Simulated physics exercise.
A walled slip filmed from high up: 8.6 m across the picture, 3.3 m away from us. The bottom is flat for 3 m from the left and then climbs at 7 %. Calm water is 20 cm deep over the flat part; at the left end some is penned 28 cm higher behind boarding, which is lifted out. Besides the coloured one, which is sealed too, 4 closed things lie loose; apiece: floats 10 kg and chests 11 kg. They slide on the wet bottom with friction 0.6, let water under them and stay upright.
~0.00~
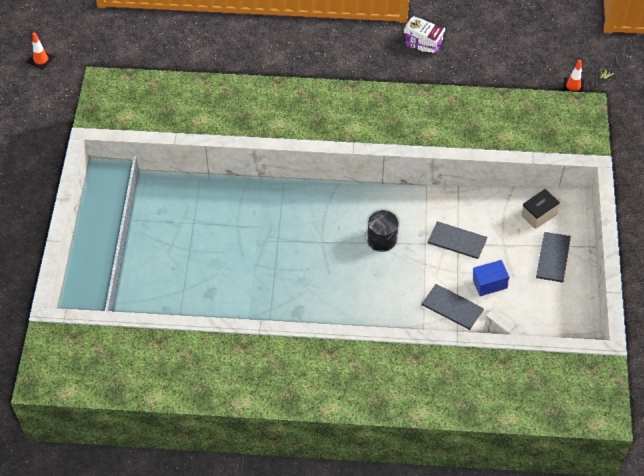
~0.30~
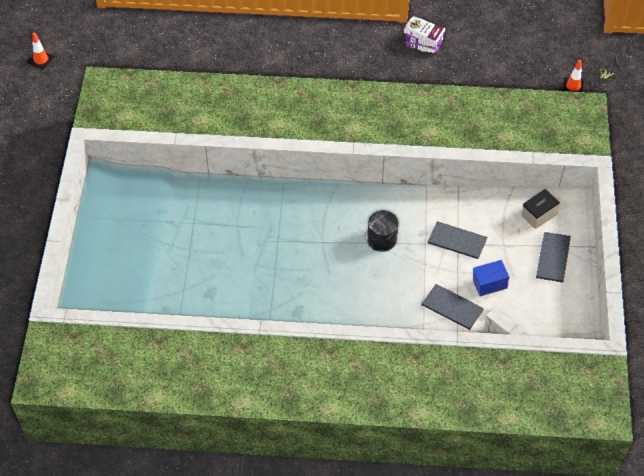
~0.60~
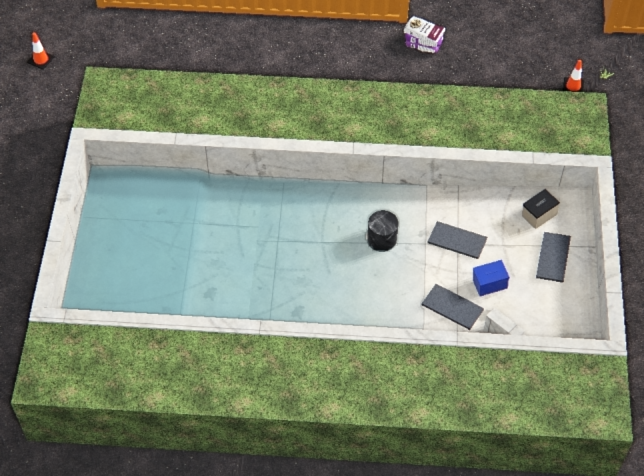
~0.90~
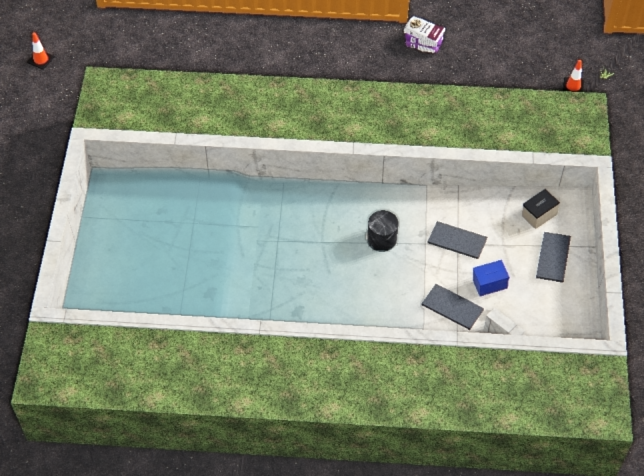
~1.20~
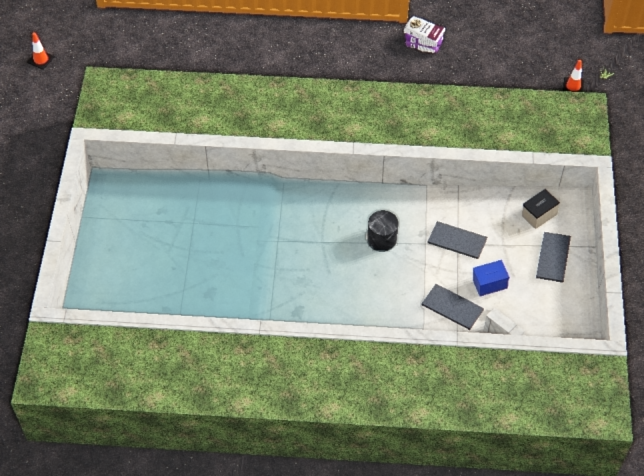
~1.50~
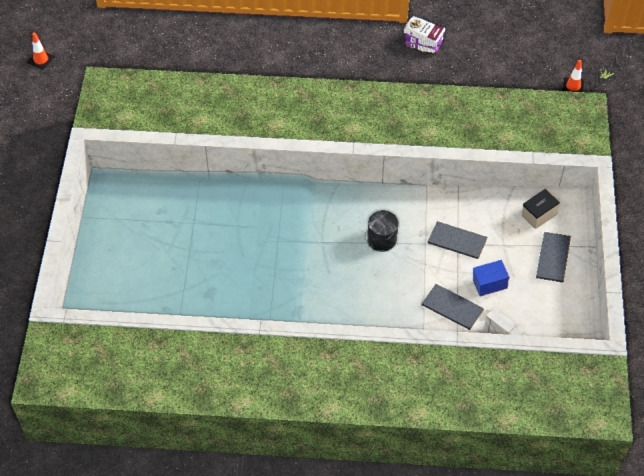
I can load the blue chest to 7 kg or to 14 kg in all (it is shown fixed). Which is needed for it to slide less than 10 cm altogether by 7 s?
For it, only the larger load is enough.
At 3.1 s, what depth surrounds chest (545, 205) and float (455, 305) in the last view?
Roughly 0 and 6 cm.
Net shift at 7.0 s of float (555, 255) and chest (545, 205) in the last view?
In turn: 5 cm, 0 cm.
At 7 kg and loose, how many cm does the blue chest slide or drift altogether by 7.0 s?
About 80 cm.
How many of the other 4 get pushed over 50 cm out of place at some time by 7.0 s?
2 of them.
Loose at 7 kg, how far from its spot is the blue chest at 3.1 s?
Roughly 0 cm.
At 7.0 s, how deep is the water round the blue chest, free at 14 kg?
About 2 cm.
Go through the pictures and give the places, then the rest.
The blue chest at (493, 272), on the bottom; 19.0 m2 under water; 0 of 5 have shifted, in the first frame.
The blue chest at (493, 272) rests on the ground; 19.0 m2 under water; 0 of 5 have shifted, in the second frame.
The blue chest at (493, 272), on the bottom; 19.0 m2 under water; 0 of 5 have shifted, in the third frame.
The blue chest at (493, 272), on the bottom; water covers 19.0 m2; 0 of 5 have shifted, in the fourth frame.
The blue chest at (493, 272) rests on the ground; 19.0 m2 under water; 0 of 5 have shifted, in the fifth frame.
The blue chest at (493, 272) rests on the ground; water covers 19.0 m2; 0 of 5 have shifted, in the sixth frame.
After 2.1 s the blue chest would be 0 cm from its start with 7 kg and 0 cm from its start with 14 kg; 0 cm of water round it then.
After 3.1 s the blue chest would be 0 cm from its start with 7 kg and 0 cm from its start with 14 kg; 2 cm of water round it then.
After 4.9 s the blue chest would be 47 cm from its start with 7 kg and 1 cm from its start with 14 kg; 5 cm of water round it then.
After 7.0 s the blue chest would be 36 cm from its start with 7 kg and 1 cm from its start with 14 kg; 2 cm of water round it then.
